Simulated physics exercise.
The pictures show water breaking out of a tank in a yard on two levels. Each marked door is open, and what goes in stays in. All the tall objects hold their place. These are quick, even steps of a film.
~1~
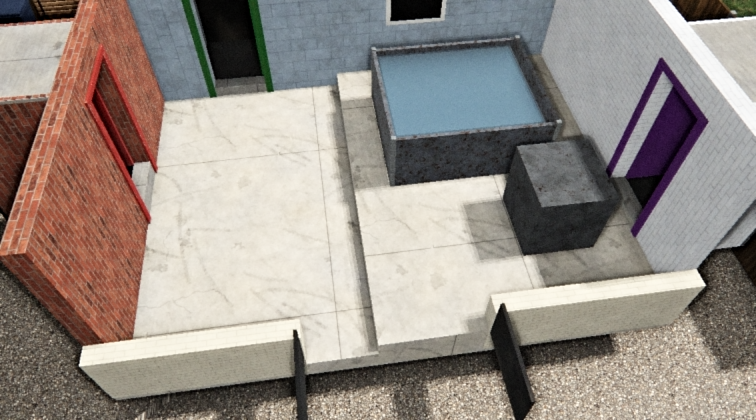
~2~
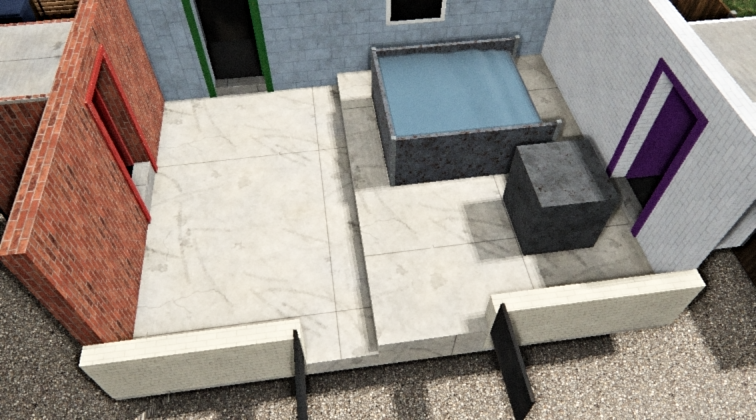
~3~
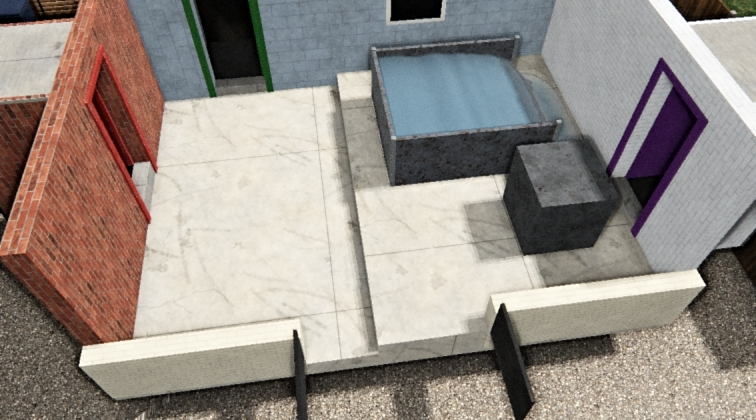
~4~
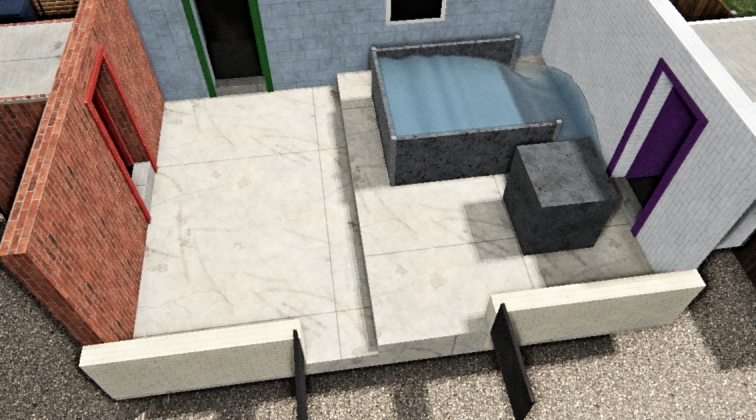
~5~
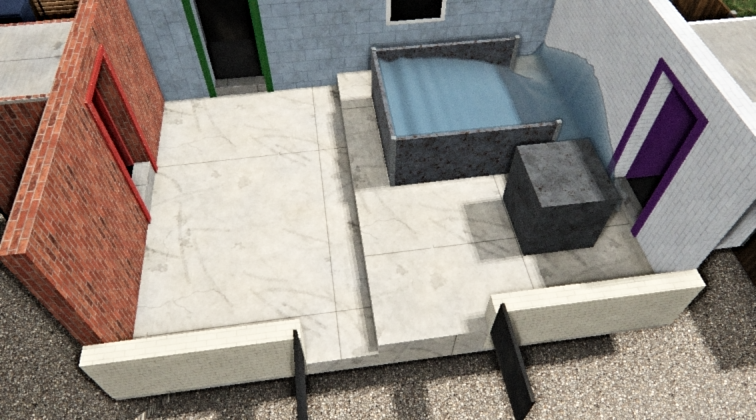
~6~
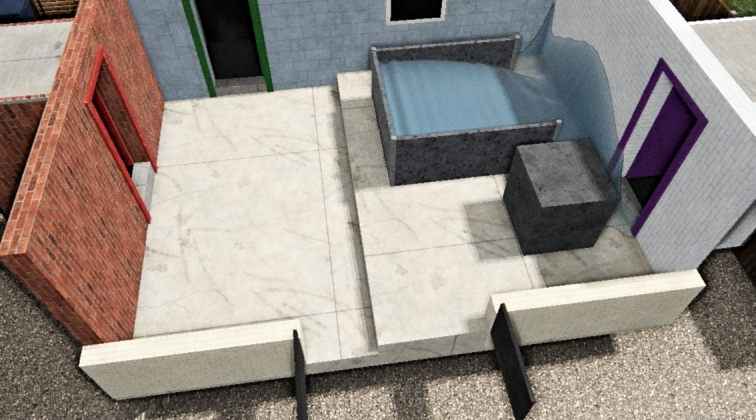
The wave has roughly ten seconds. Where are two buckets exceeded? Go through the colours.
One by one: The purple door takes more than that; the red door stays under that; the green door stays under that.
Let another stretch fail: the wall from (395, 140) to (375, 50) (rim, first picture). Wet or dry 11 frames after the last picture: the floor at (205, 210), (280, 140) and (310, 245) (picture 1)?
In that order: Flooded, awash, wet.
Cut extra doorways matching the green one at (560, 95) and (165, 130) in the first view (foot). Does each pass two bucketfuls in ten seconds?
In that order: Floods, goes over.
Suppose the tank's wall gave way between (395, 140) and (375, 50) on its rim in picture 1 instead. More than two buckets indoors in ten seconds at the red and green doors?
Red door takes more; green door goes over.
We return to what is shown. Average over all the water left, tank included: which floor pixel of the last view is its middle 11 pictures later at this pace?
Near (502, 139).
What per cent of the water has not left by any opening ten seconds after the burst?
Some 86 per cent.
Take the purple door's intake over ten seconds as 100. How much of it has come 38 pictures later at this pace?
Close to 80 %.
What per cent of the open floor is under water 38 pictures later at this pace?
Some 90 per cent.
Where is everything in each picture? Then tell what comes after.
In the first picture, the water tank at (460, 88) is whole and still.
In the second picture, the front is at a hidden place, out from the gap at (525, 111).
In the third picture, water pours out at (525, 112) and has run to a hidden place.
In the fourth picture, water pours out at (525, 114) and has run to a hidden place.
In the fifth picture, water pours out at (524, 115) and has run to (617, 207).
In the sixth picture, water pours out at (524, 114) and has run to (631, 234).
A moment on, water covers 20 % of the floor; the purple door under two buckets in, the red door not reached, the green door not reached.
Next, water covers 35 % of the floor; the purple door over two buckets in, the red door not reached, the green door not reached.
Then, water covers 80 % of the floor; the purple door over two buckets in, the red door wet at the sill, nothing in, the green door wet at the sill, nothing in.
Later, water covers 90 % of the floor; the purple door far over two buckets in, the red door wet at the sill, nothing in, the green door wet at the sill, nothing in.
In the end, water covers 95 % of the floor; the purple door far over two buckets in, the red door wet at the sill, nothing in, the green door wet at the sill, nothing in.
